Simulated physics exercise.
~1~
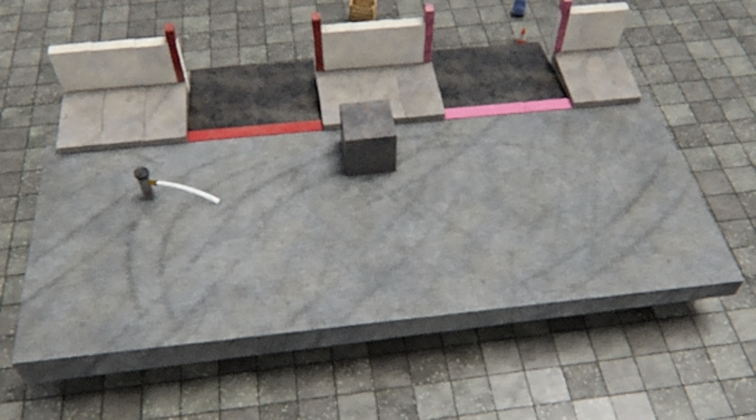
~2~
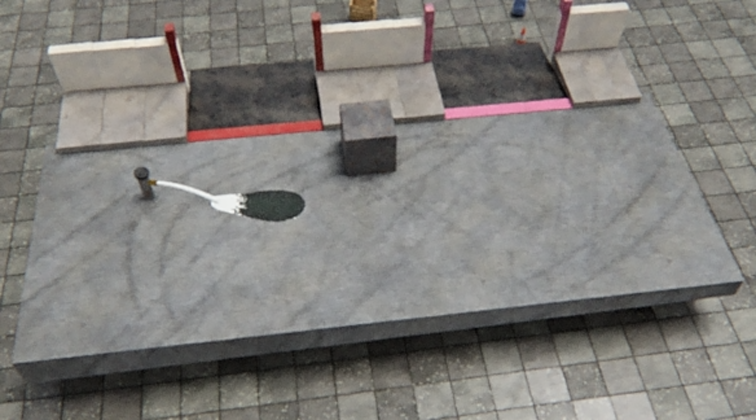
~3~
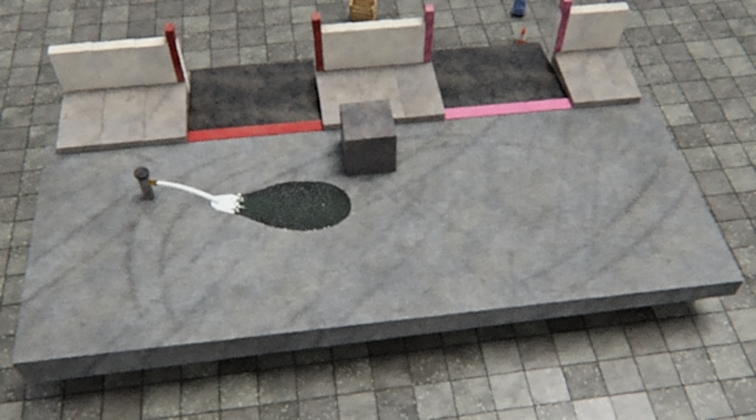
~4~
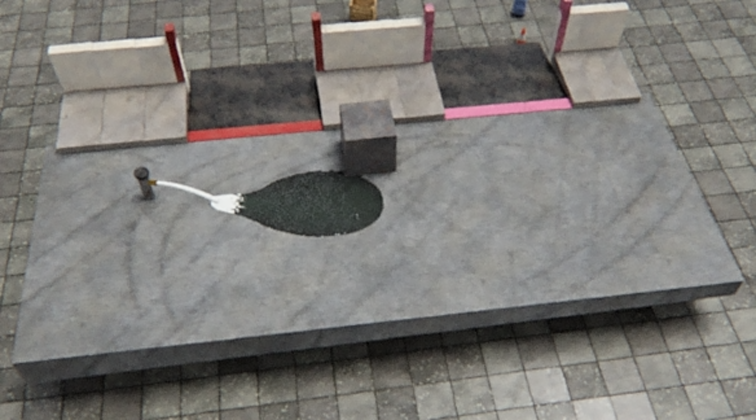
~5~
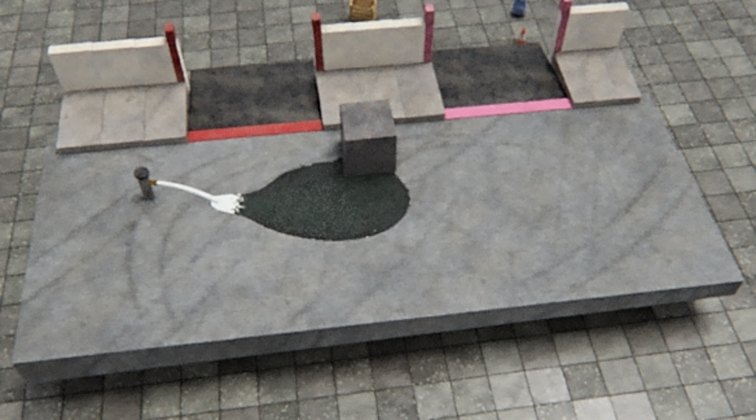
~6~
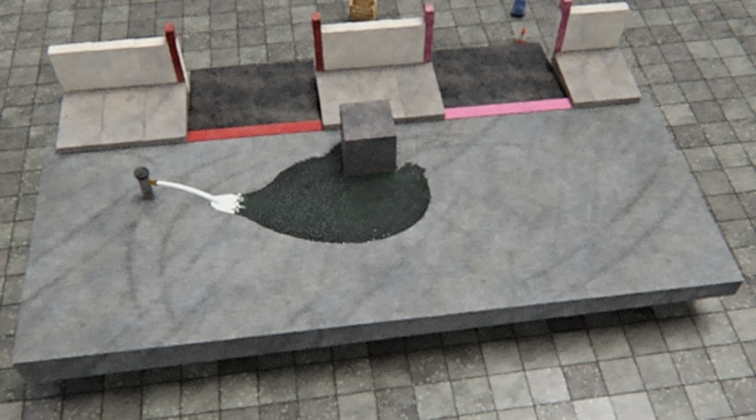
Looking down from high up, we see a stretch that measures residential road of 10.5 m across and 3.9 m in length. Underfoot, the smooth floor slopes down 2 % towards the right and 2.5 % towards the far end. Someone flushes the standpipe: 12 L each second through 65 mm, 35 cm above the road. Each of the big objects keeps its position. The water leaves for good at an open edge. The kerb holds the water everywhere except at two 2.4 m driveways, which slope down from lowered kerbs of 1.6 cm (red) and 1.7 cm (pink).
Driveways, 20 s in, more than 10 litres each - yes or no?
Red driveway - no, 10 litres or less; pink driveway - yes, more than 10 litres.
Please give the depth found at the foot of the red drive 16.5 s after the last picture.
0.4 cm.
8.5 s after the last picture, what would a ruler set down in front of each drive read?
Red 0.4 cm, pink 2.5 cm.
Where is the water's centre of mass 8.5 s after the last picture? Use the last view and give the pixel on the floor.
Roughly (442, 161) in the last view.
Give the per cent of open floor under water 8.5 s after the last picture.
25 %.
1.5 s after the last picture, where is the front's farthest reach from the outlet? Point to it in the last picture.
You'll find it close to (456, 150) in the last picture.
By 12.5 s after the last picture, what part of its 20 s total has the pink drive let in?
About 55 per cent.
Then, 1.5 s after the last picture water covers 10 % of the floor and is deepest (2 cm) near (230, 203); red driveway not reached, pink driveway not reached.
Then, 4.5 s after the last picture water covers 20 % of the floor and is deepest (2 cm) near (230, 203); red driveway not reached, pink driveway 1.4 cm at the lowered kerb, 0 L in.
Then, 8.5 s after the last picture water covers 25 % of the floor and is deepest (3 cm) near (573, 110); red driveway not reached, pink driveway 2.7 cm at the lowered kerb, 5 L in.
Then, 12.5 s after the last picture water covers 25 % of the floor and is deepest (4 cm) near (573, 110); red driveway not reached, pink driveway 2.8 cm at the lowered kerb, 19 L in.
Then, 16.5 s after the last picture water covers 25 % of the floor and is deepest (4 cm) near (573, 110); red driveway not reached, pink driveway 2.8 cm at the lowered kerb, 34 L in.
